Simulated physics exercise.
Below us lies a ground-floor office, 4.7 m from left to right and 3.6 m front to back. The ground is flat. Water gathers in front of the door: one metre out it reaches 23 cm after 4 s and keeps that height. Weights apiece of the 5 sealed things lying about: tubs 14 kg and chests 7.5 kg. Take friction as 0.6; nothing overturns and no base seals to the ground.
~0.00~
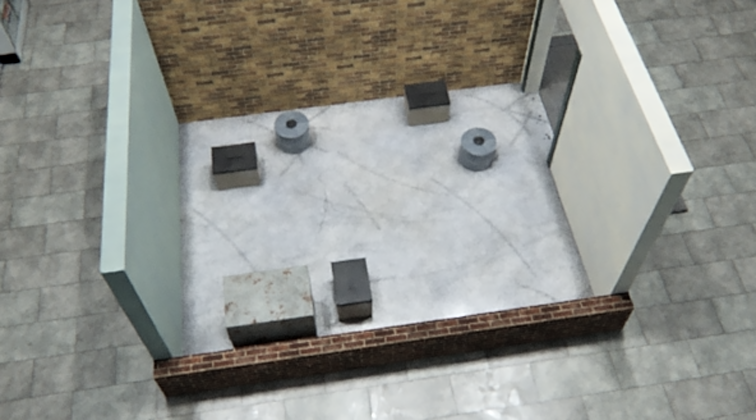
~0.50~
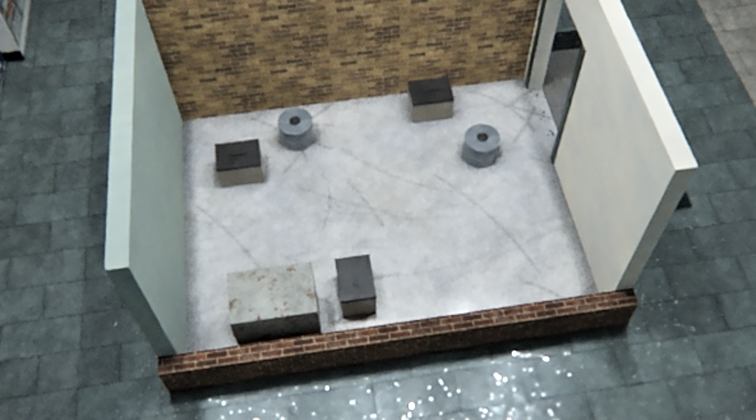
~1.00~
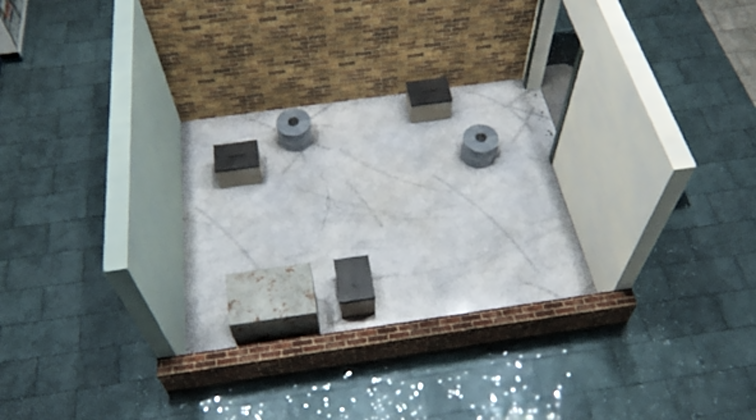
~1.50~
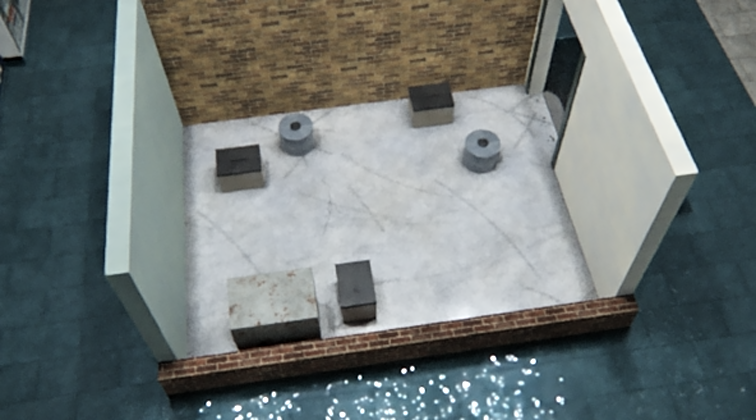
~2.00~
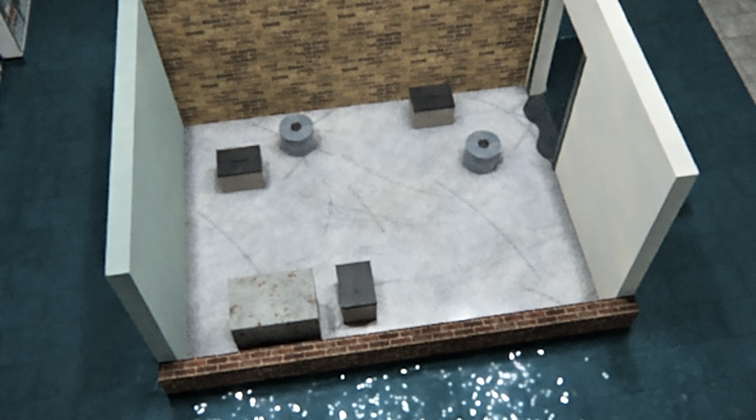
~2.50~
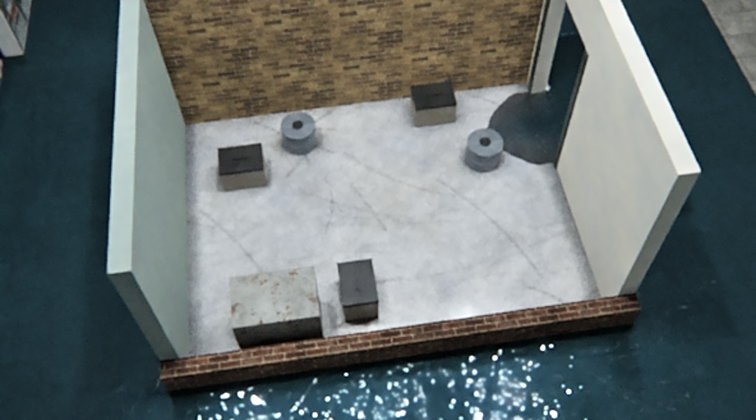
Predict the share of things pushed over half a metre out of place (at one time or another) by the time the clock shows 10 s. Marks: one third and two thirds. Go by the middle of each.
Share: Two thirds or more.
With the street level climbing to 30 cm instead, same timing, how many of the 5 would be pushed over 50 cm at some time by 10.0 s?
In that case 5 of them.
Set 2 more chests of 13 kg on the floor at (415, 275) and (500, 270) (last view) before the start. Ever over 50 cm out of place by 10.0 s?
In that order: Short of it, short of it.
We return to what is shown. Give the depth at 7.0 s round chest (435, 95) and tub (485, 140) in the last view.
Roughly 8 and 5 cm.
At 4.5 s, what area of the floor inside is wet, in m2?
About 6.5 m2.
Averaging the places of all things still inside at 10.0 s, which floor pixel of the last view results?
At about (287, 206).
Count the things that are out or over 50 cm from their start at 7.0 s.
I count 3.
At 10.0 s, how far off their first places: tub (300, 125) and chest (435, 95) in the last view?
In that order: 140 cm, 250 cm.
After 3.5 s 0 of 5 are over 50 cm from their spots; 0 afloat.
After 4.5 s 1 of 5 are over 50 cm from their spots; 1 afloat.
After 7.0 s 3 of 5 are over 50 cm from their spots; 2 afloat.
After 10.0 s 5 of 5 are over 50 cm from their spots, and 5 have been at some point; 4 afloat.
